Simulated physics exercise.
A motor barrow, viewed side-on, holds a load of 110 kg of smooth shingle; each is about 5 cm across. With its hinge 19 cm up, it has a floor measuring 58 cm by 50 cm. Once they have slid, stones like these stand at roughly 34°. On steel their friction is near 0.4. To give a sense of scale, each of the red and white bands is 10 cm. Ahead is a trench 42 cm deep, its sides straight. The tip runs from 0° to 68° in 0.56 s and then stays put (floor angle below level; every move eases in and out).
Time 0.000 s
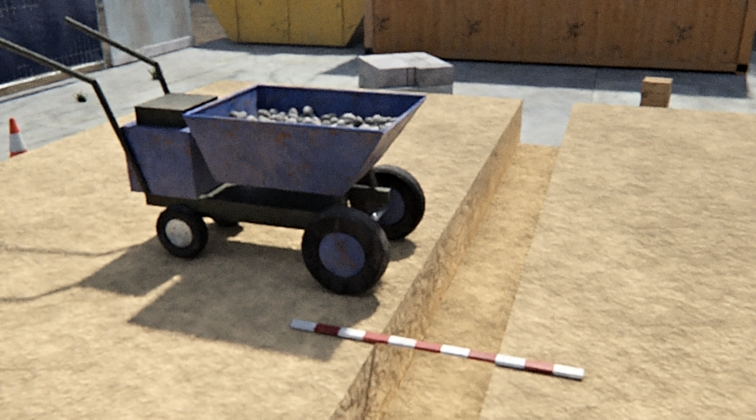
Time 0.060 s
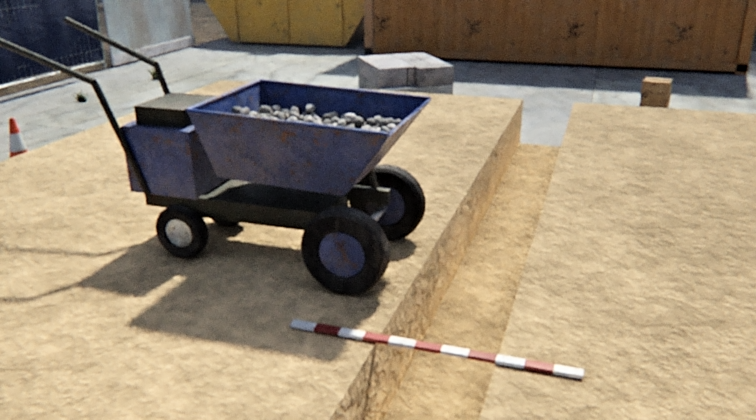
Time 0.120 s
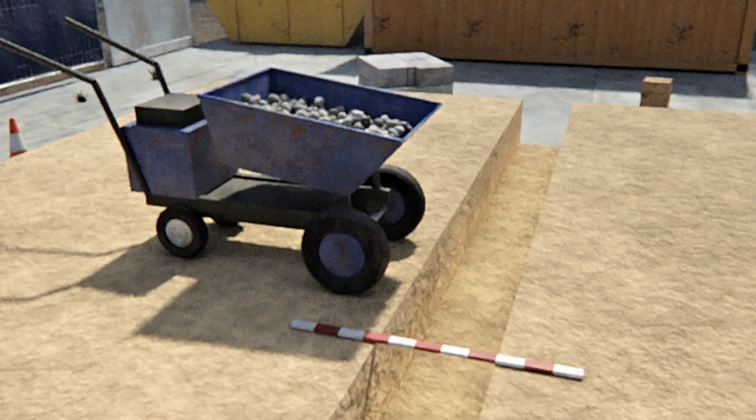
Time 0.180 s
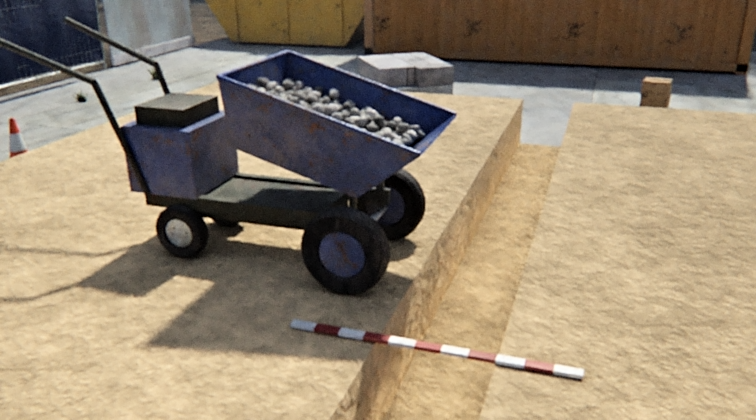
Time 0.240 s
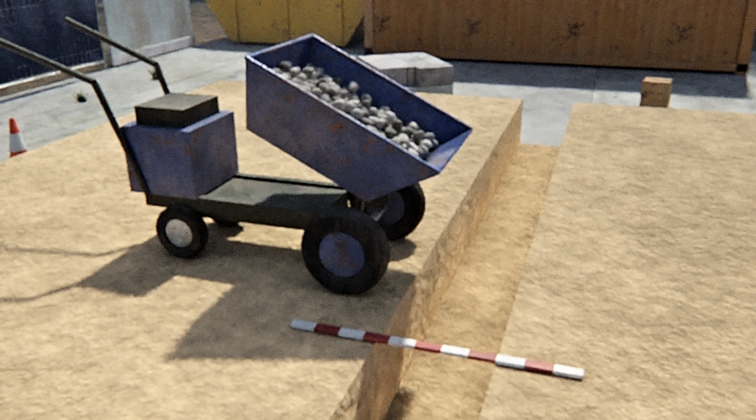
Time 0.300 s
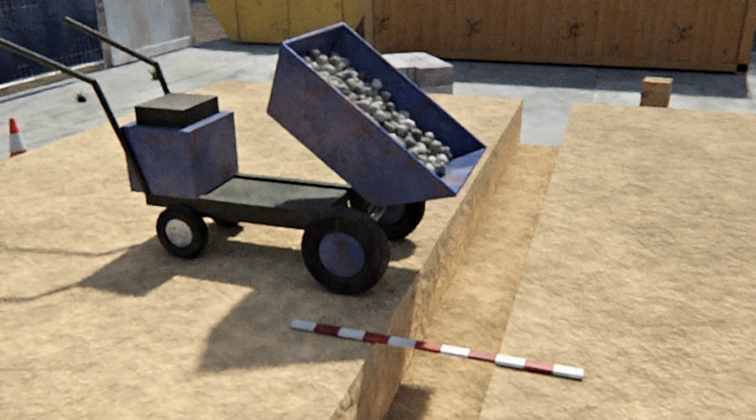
A blue motor barrow with black handles stands side-on at the left of a sunlit building site, seen from slightly above by a still camera. Its skip holds grey stones beside a straight-sided trench in sandy ground, with a red-and-white pole lying across the edge, a cone at left and brown and yellow containers behind. The skip tilts forward to the right, its rear rising steadily and steeply while the wheeled base stays put.
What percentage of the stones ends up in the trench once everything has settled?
About 27 per cent.
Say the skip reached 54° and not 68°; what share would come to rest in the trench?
Roughly 15 percent.
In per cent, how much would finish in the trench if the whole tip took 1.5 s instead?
In that case some 45 per cent.
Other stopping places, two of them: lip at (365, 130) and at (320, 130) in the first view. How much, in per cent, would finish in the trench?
The first gives about 40 percent and the second about 75 percent.
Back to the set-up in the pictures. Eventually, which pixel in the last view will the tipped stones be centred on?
Roughly (578, 289), I'd say.
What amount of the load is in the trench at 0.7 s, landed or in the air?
Close to 5 per cent has got there by then.
After 0.4 s the floor is at 57°; 100 % in the skip; the foremost stones are at (465, 207).
After 0.7 s the floor is at 68°; 84 % in the skip, 4 % in the trench, 12 % past the trench; the foremost stones are at (554, 278).
After 1.0 s the floor is at 68°; 20 % in the skip, 8 % in the trench, 72 % past the trench; the foremost stones are past the picture's edge.
After 3.0 s the floor is at 68°; 0 % in the skip, 27 % in the trench, 73 % past the trench; the foremost stones are past the picture's edge.
